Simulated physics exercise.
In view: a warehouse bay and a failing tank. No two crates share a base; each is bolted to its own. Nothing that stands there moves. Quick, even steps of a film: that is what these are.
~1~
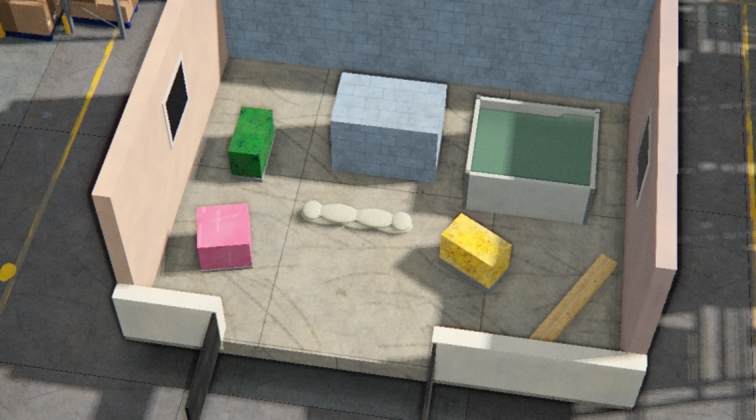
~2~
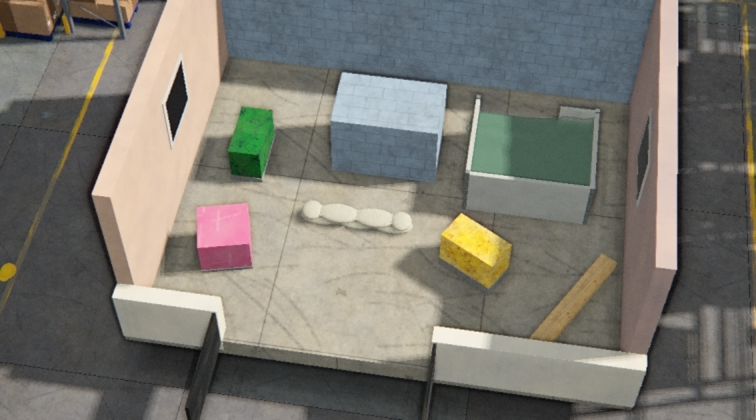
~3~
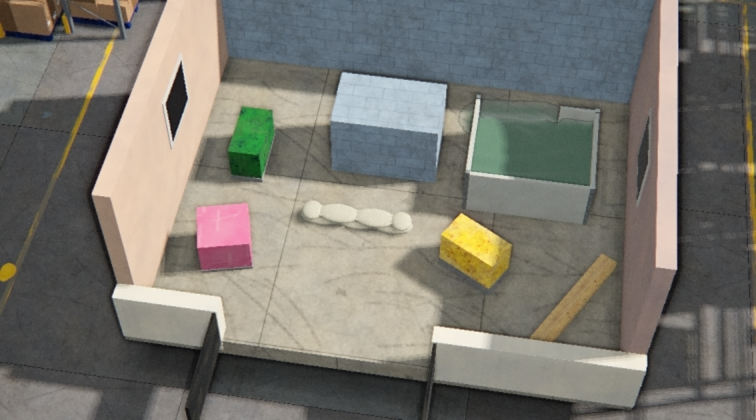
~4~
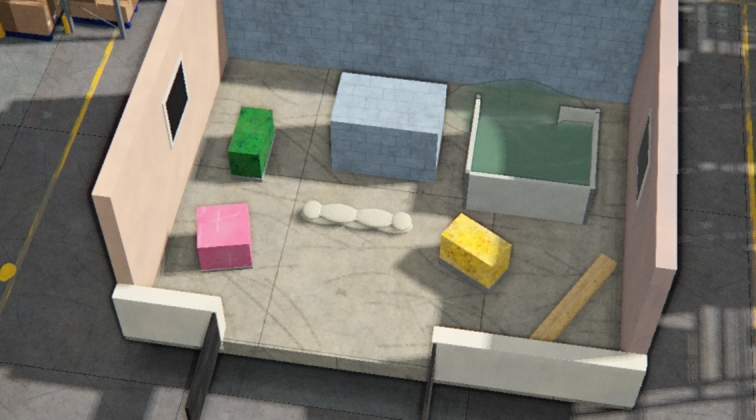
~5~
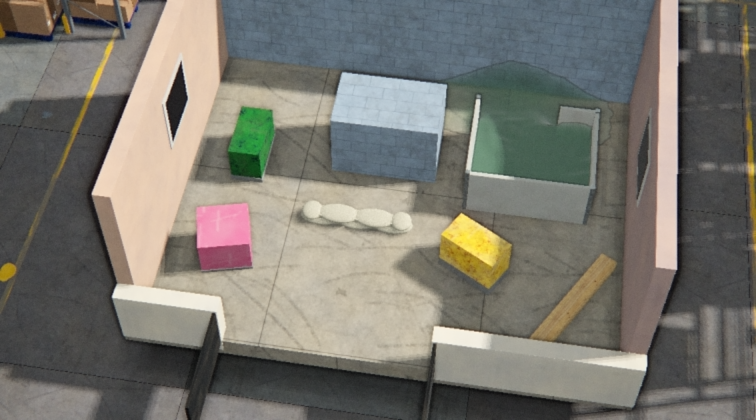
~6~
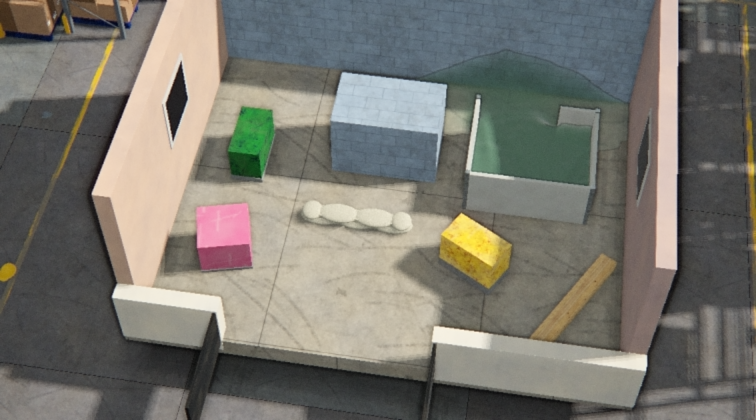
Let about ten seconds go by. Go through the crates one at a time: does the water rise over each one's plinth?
One by one: The pink crate comes out wet, the green crate comes out wet, the yellow crate comes out dry.
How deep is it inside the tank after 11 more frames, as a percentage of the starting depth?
I'd put it at some 34 per cent.
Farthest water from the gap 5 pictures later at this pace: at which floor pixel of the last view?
Farthest reach: (302, 71).
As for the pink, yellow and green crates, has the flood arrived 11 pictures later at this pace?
Looking at pink, I'd say stays dry, at yellow stays dry, and at green got wet.
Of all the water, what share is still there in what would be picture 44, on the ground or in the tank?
Near 98 percent, give or take.
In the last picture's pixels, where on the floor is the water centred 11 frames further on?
Centre point: Around (484, 140).
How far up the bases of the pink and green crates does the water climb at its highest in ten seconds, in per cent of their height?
Some 270 and 160 % respectively.
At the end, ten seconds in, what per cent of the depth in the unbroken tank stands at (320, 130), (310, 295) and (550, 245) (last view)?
About 10, 6 and 2 percent, in that order.
A moment on, water covers 15 % of the floor; the pink crate not reached, the green crate not reached, the yellow crate not reached.
Next, water covers 30 % of the floor; the pink crate not reached, the green crate water round its plinth, the yellow crate not reached.
Then, water covers 50 % of the floor; the pink crate water round its plinth, the green crate water round its plinth, the yellow crate water round its plinth.
Later, water covers 85 % of the floor; the pink crate water round its plinth, the green crate water round its plinth, the yellow crate water round its plinth.
In the end, water covers 95 % of the floor; the pink crate was topped, the green crate was topped, the yellow crate stayed above the water.
